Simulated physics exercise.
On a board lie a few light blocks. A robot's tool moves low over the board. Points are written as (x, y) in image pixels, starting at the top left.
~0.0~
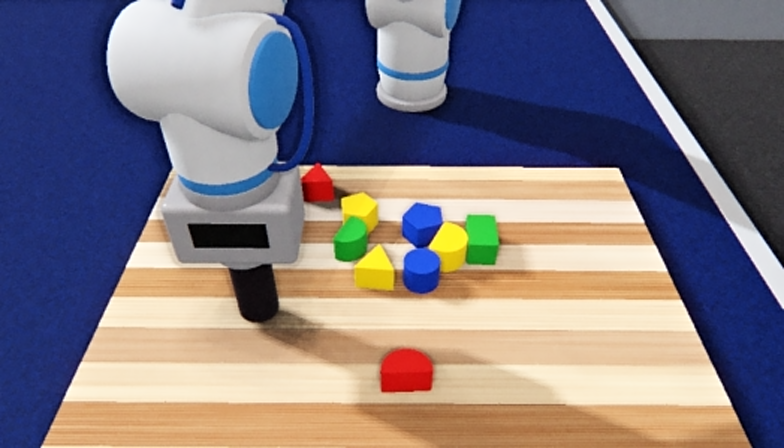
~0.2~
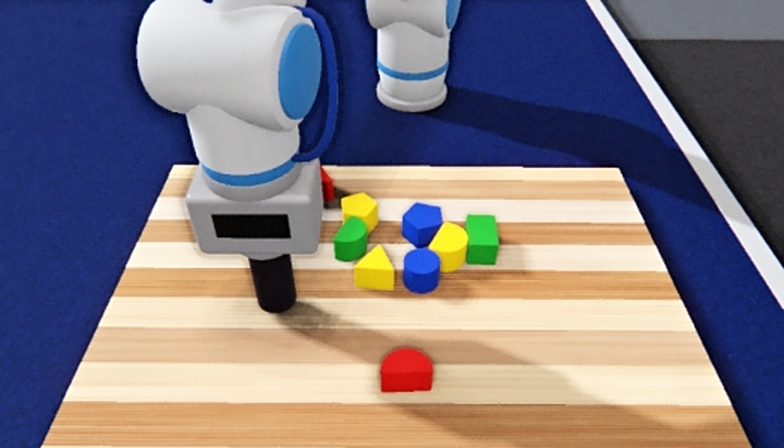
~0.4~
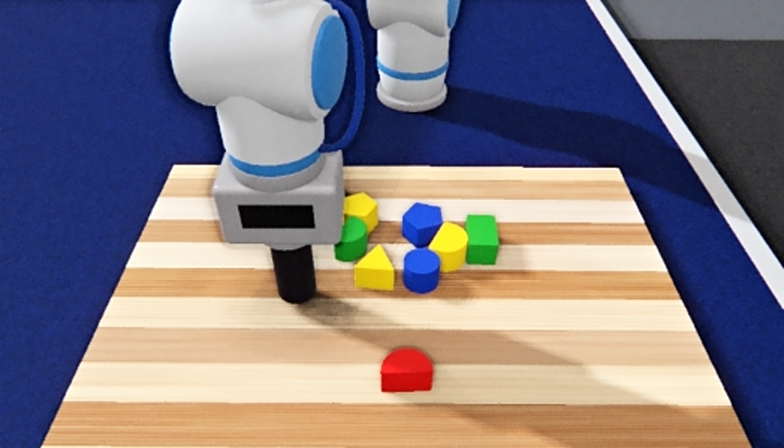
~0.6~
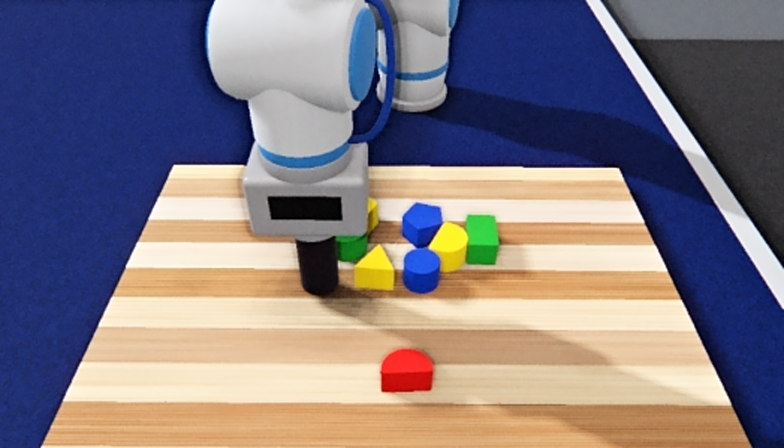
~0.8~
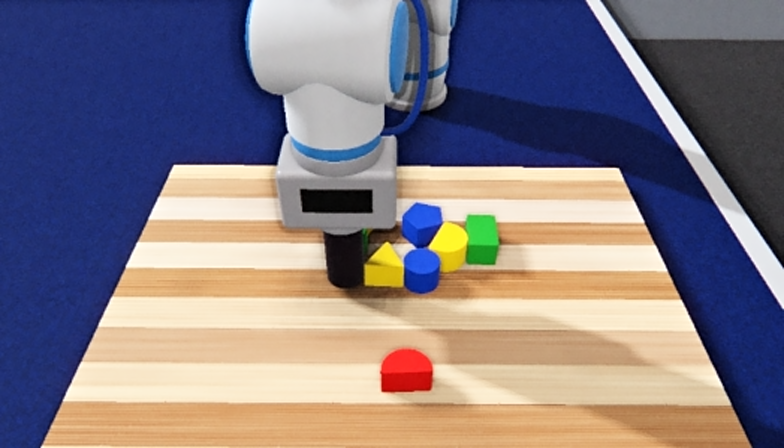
On a striped wooden board, a robot arm moving its black tool rightward and nudging a yellow triangular block slightly right.
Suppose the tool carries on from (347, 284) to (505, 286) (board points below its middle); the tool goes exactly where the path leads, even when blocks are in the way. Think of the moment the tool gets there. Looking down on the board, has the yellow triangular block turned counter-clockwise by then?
Answer: No.
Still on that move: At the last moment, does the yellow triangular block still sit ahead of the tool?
That would be a yes.
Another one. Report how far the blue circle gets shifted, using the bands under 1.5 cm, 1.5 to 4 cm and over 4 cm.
Movement: Over 4 cm.
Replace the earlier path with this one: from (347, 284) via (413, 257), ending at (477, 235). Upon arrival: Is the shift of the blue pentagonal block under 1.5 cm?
Final answer: No.
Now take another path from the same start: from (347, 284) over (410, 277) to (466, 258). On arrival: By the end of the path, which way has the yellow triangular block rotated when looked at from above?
From above, the turn goes clockwise.
On the path given first. One third of the way, tool at (400, 275); yellow triangular block at (443, 268), turned 40° clockwise; blue circle at (475, 268).
Two thirds of the way, tool at (455, 276); yellow triangular block at (499, 266), turned 30° clockwise; blue circle at (531, 272).
At the end, tool at (507, 277); yellow triangular block at (551, 271), turned 45° clockwise; blue circle at (583, 280); yellow D-shaped block not moved.
